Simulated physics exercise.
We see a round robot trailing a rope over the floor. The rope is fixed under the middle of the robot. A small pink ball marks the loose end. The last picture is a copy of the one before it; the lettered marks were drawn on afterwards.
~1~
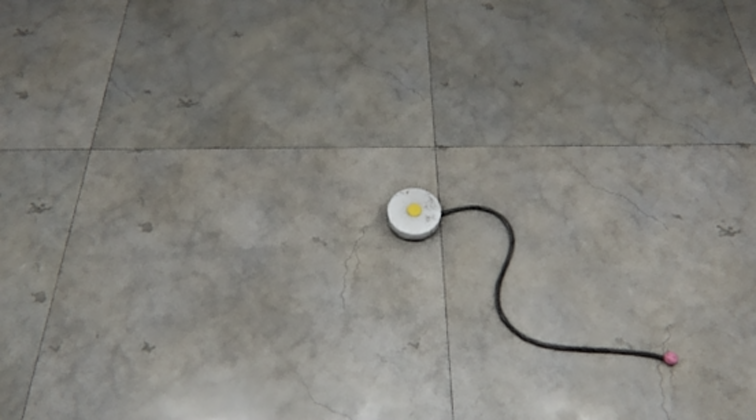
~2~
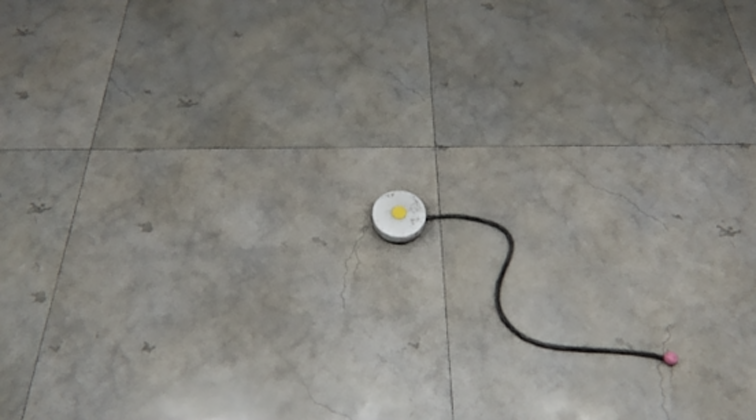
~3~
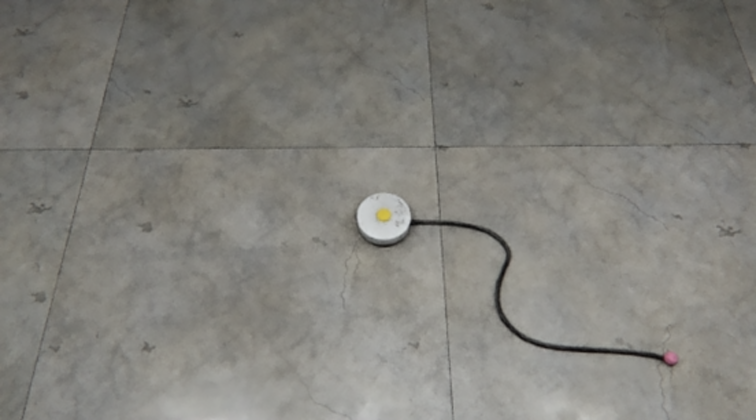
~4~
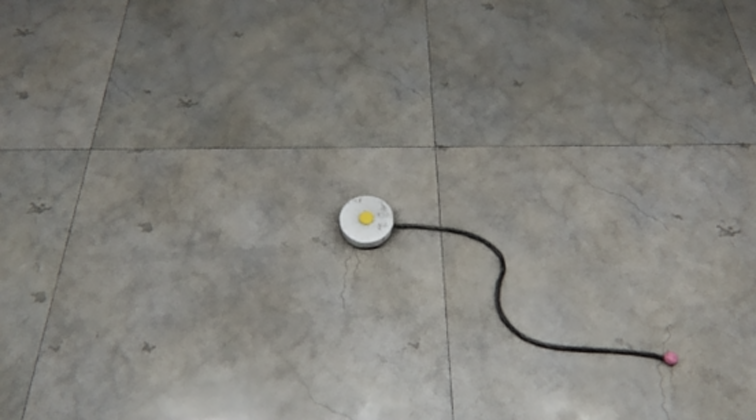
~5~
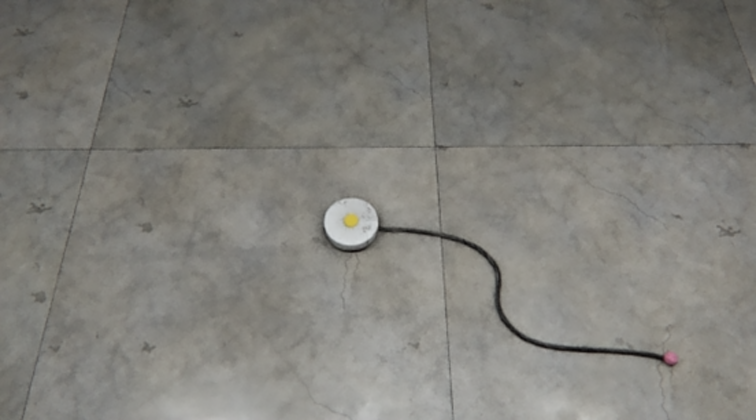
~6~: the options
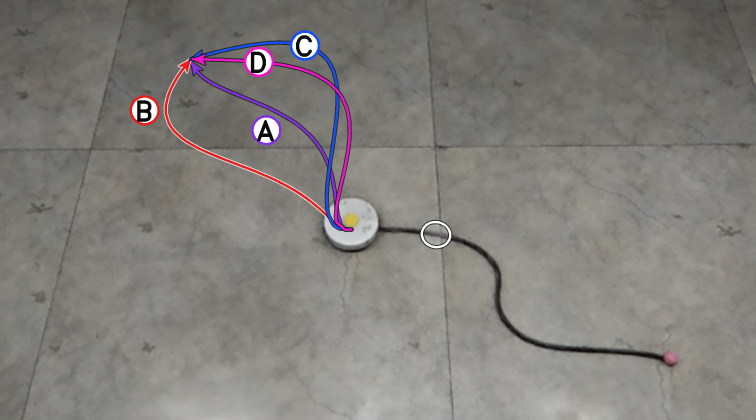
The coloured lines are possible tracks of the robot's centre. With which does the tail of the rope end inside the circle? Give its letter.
The end stops on the ring with A.
On the marked copy, A from (352, 230) via (295, 122) to (191, 62); B from (352, 230) via (220, 158) to (191, 59); C from (352, 230) via (336, 82) to (191, 59); D from (352, 230) via (340, 94) to (193, 59); the ring at (436, 234).
Following A. Soon after the start, robot (316, 139), middle of the rope (443, 254), free end (616, 346).
Later, robot (235, 89), middle of the rope (364, 181), free end (504, 283).
In the end, robot (189, 54), middle of the rope (304, 144), free end (437, 233); the free end is on the ring.
As for the rest, B leaves the free end at (410, 249); C leaves the free end at (445, 212); D leaves the free end at (448, 215).
